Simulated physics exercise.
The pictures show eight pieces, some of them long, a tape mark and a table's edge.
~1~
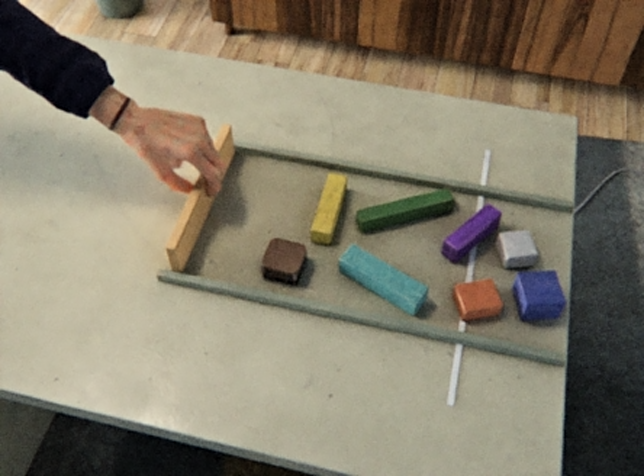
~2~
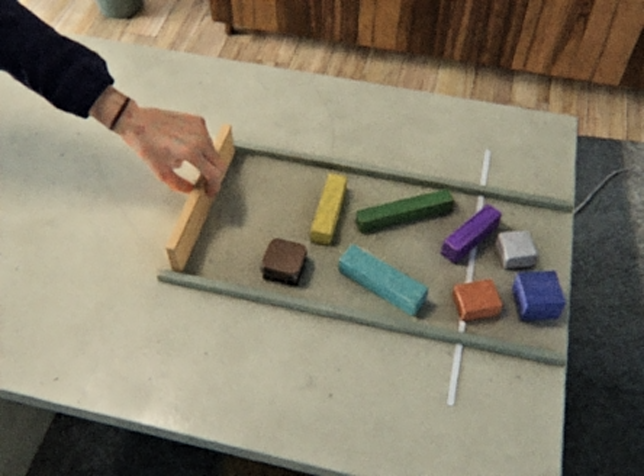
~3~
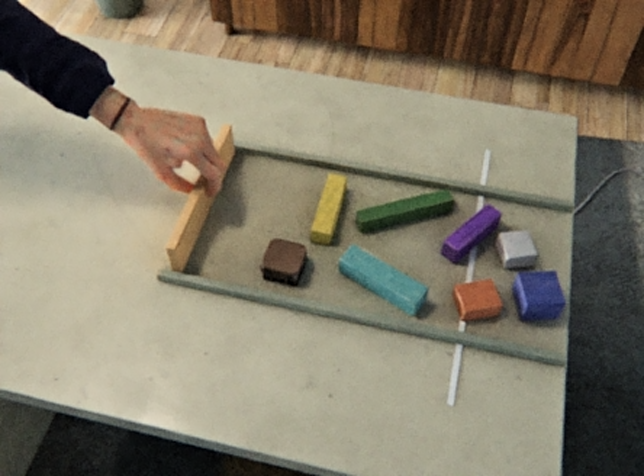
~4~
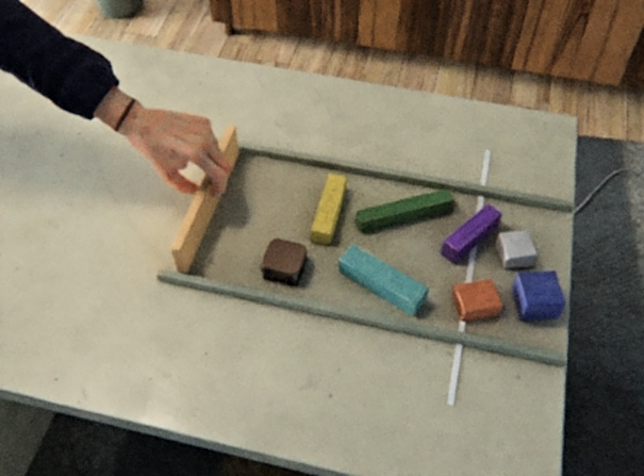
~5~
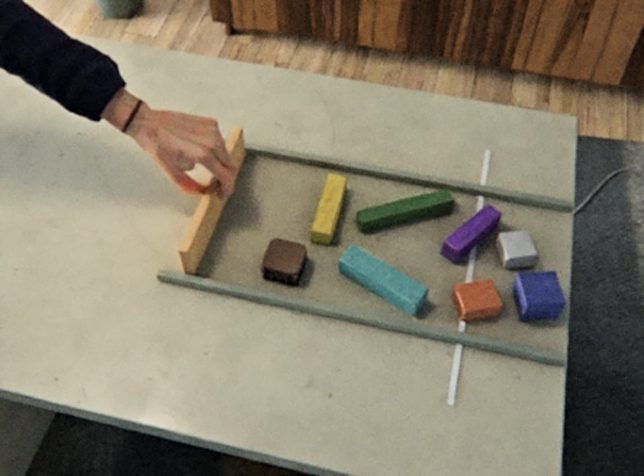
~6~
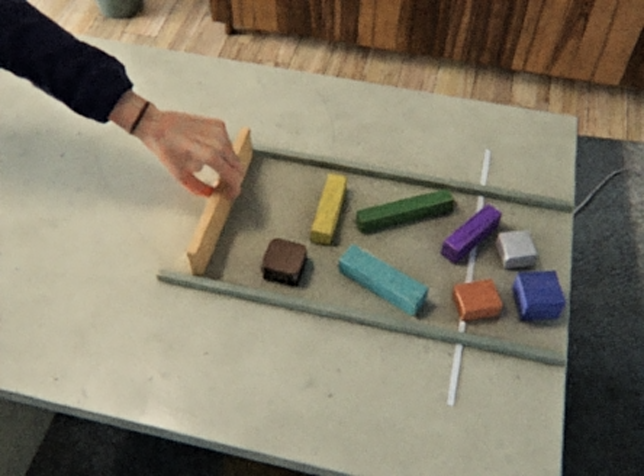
The footage shows a hand holding a wooden board upright between two rails on a table, then sliding it slightly to the right, while the eight coloured pieces and the white tape mark stay still.
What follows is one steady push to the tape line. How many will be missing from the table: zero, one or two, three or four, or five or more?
The number that fall off is one or two.
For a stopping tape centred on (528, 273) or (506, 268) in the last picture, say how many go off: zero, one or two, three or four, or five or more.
One after another: Five or over; three or four.
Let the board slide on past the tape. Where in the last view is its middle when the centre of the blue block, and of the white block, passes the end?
For the blue block at (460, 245), for the white block at (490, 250).
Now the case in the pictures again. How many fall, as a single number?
Fallen: 1.
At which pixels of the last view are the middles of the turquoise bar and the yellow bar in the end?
About (552, 320), and the other about (485, 240).
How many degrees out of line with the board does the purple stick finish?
Some 5 degrees.
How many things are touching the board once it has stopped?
The number is 2.
Early on, none off yet; blue block at rest near (538, 295); white block at rest near (516, 249); orange block at rest near (477, 300).
Finally, the number that fall off is one or two; lost, blue block.
